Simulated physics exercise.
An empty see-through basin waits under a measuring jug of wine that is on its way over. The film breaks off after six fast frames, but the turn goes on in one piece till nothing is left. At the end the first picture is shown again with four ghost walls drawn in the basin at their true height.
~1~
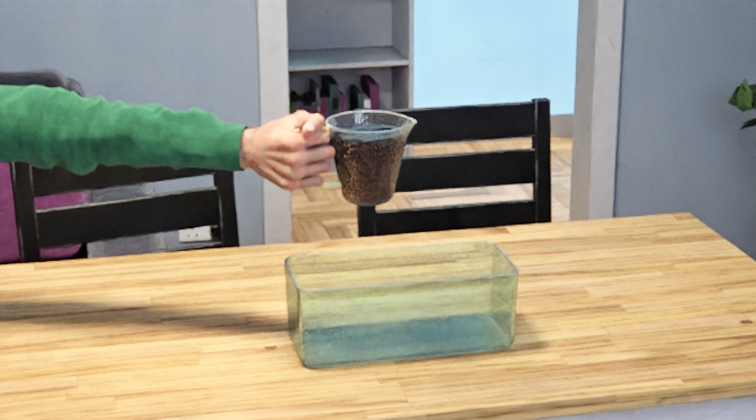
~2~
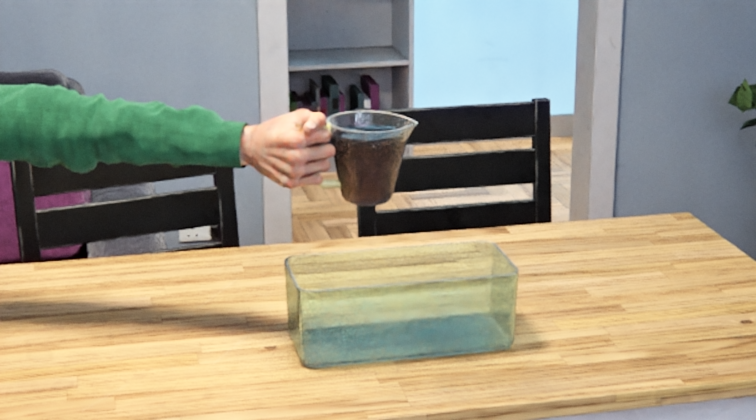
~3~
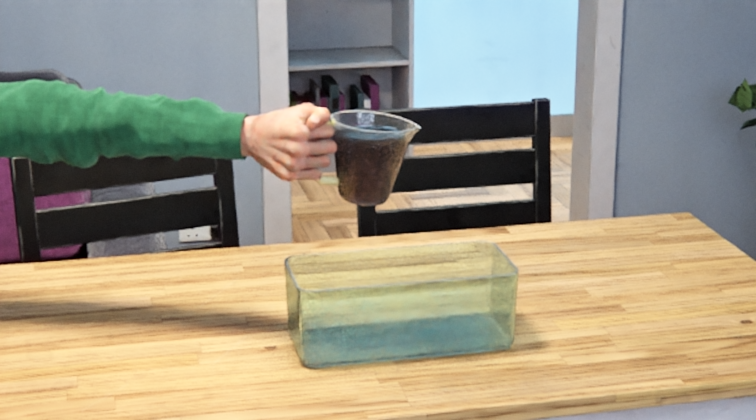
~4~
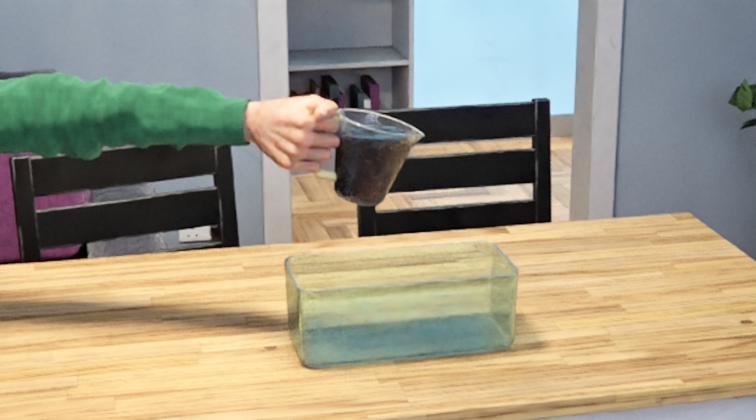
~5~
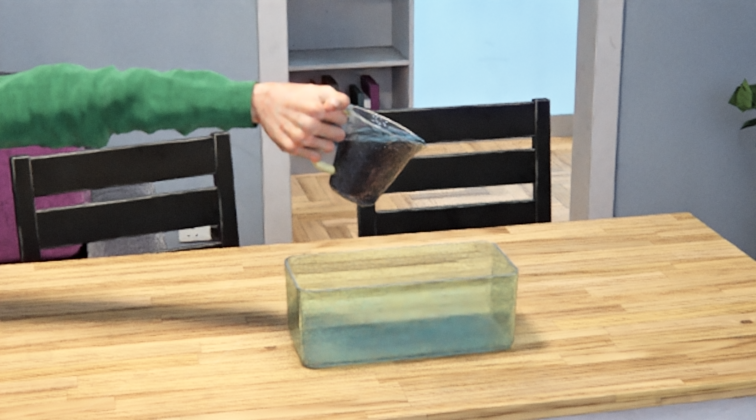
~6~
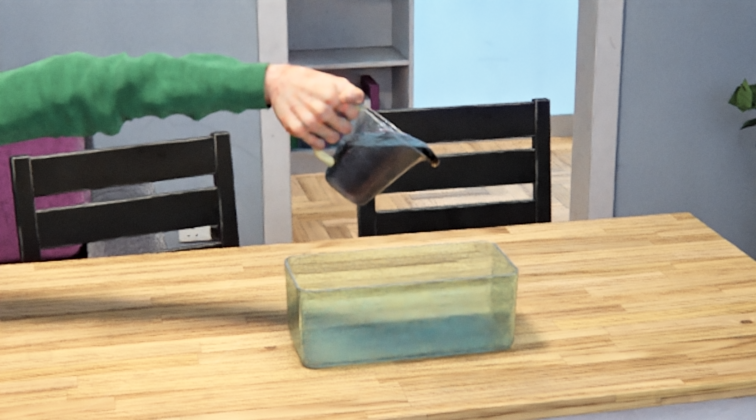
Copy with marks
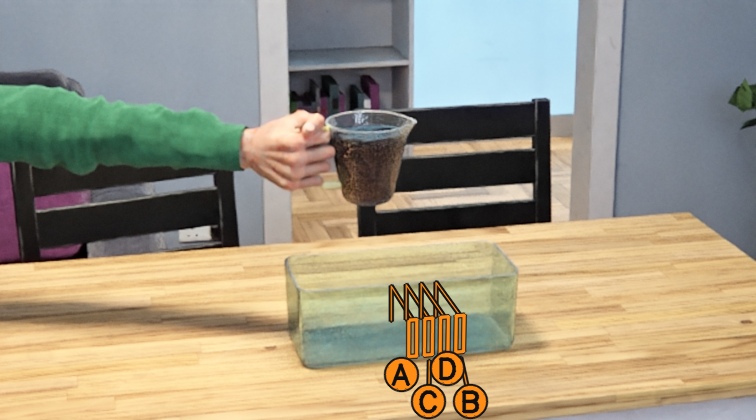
A hand in a green sleeve holds a clear measuring jug of dark liquid upright above a see-through basin on a wooden table. The hand then tilts the jug steadily to the right, its handle side rising, until the dark liquid reaches the spout and just passes over the lip.
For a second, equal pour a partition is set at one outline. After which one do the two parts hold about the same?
The best position is B.
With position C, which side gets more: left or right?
The right side.
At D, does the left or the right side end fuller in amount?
More ends on the right.
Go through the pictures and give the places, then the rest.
The first frame shows upright, lip at (414, 121); basin from (301, 366) to (513, 346); nothing has left yet.
The second frame shows upright, lip at (416, 122); nothing has left yet.
The third frame shows tipped about 7°, lip at (419, 126); nothing has left yet.
The fourth frame shows tipped about 15°, lip at (422, 134); nothing has left yet.
The fifth frame shows tipped about 27°, lip at (426, 144); nothing has left yet.
The sixth frame shows tipped about 39°, lip at (427, 157); wine is over the lip, down to (435, 163).
In orange, A at (413, 362); B at (460, 357); C at (429, 360); D at (445, 359).
For position A, about 5 % ends left of the wall and 92 % right of it; 3 % is lost outside.
For position B, about 49 % ends left of the wall and 48 % right of it; 3 % is lost outside.
For position C, about 6 % ends left of the wall and 91 % right of it; 3 % is lost outside.
For position D, about 19 % ends left of the wall and 78 % right of it; 3 % is lost outside.
